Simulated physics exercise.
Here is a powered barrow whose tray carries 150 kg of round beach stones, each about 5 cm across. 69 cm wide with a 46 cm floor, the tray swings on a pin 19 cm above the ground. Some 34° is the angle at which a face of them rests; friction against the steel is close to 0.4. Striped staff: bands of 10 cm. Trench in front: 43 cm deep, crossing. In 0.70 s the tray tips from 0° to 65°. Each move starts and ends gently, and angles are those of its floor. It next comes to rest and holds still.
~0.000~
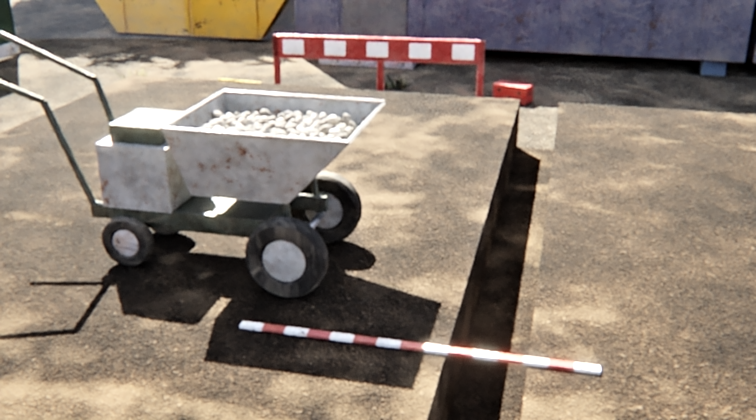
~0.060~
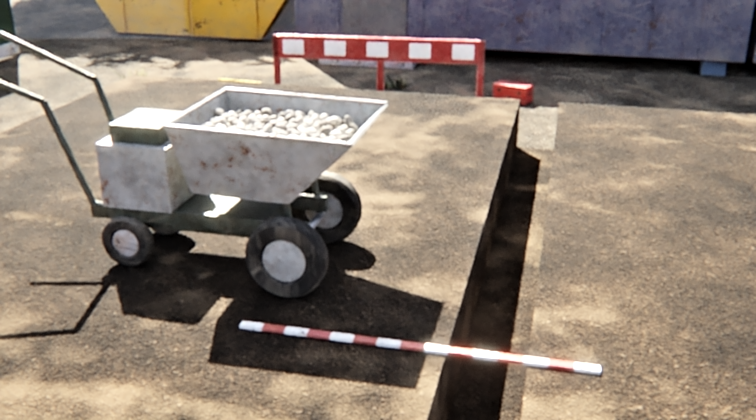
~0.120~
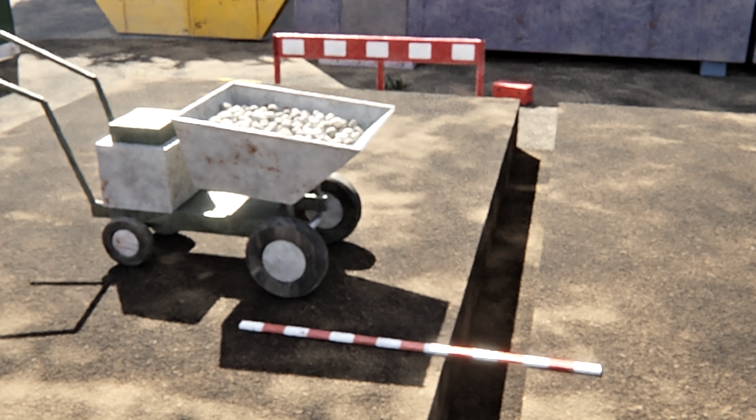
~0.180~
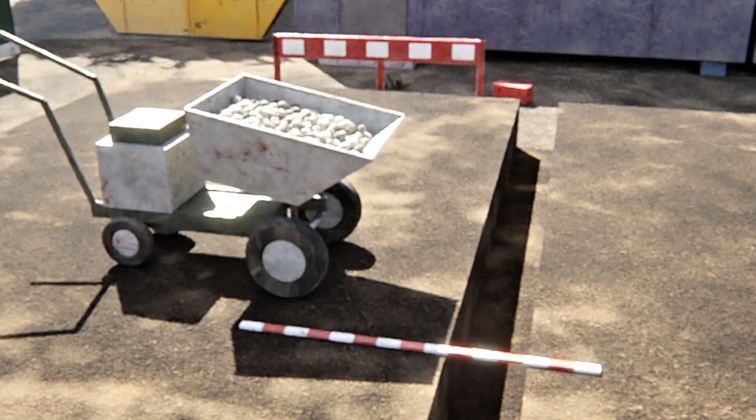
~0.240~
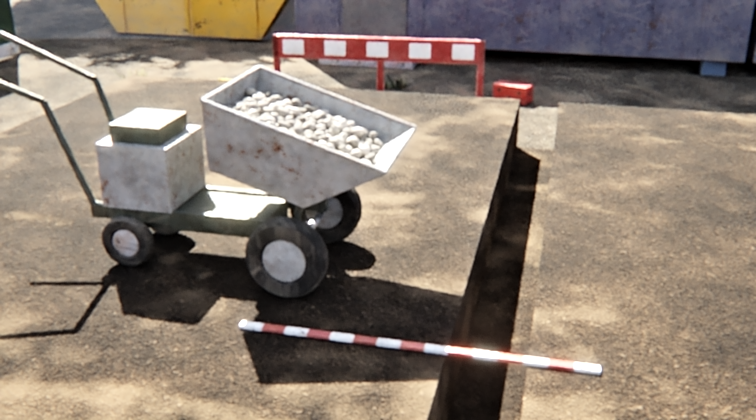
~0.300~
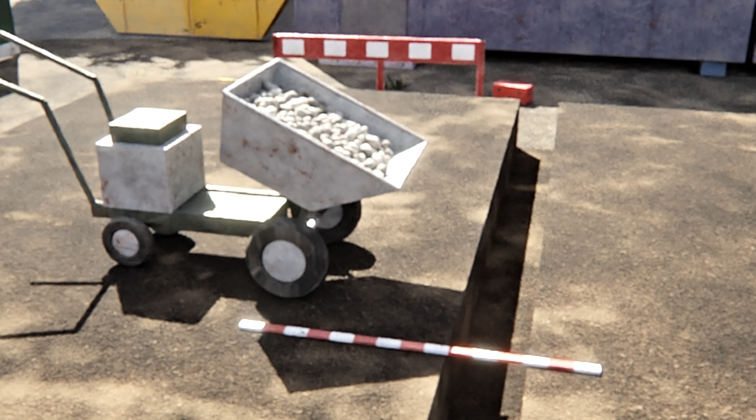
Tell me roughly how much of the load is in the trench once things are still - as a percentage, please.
I would put it at 94 %.
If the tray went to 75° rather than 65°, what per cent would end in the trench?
Then about 75 per cent.
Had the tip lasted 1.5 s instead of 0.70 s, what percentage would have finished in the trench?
Then roughly 95 percent.
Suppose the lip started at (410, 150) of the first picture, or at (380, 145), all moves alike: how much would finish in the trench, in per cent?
About 50 per cent from the first spot, about 80 from the second.
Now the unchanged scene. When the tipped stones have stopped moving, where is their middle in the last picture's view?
Somewhere near pixel (498, 348).
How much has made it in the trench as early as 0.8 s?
Some 20 per cent of the load by that point.
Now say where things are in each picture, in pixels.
The tray is at 0°, its lip at (348, 143); the top of the load is at (305, 123), in the first frame.
Lip at (352, 145), floor tilted 1°, highest stones at (283, 120); the stones move at 0.3 m/s on average, in the second frame.
Lip at (360, 151), floor tilted 5°, highest stones at (251, 116); the stones move at 0.6 m/s on average, in the third frame.
The tray is at 11°, its lip at (372, 160); the top of the load is at (246, 107); the stones move at 0.9 m/s on average, in the fourth frame.
Lip at (386, 173), floor tilted 18°, highest stones at (256, 100); the stones move at 1.1 m/s on average, in the fifth frame.
Lip at (399, 189), floor tilted 26°, highest stones at (268, 93); the stones move at 1.2 m/s on average, in the sixth frame.
After 0.5 s the floor is at 54°; 100 % in the tray; the foremost stones are at (419, 227).
After 0.8 s the floor is at 65°; 75 % in the tray, 7 % short of the trench, 18 % in the trench; the foremost stones are at (507, 328).
After 1.1 s the floor is at 65°; 24 % in the tray, 7 % short of the trench, 68 % in the trench, 2 % past the trench; the foremost stones are at (604, 298).
After 3.1 s the floor is at 65°; 0 % in the tray, 4 % short of the trench, 94 % in the trench, 2 % past the trench; the foremost stones are at (678, 293).
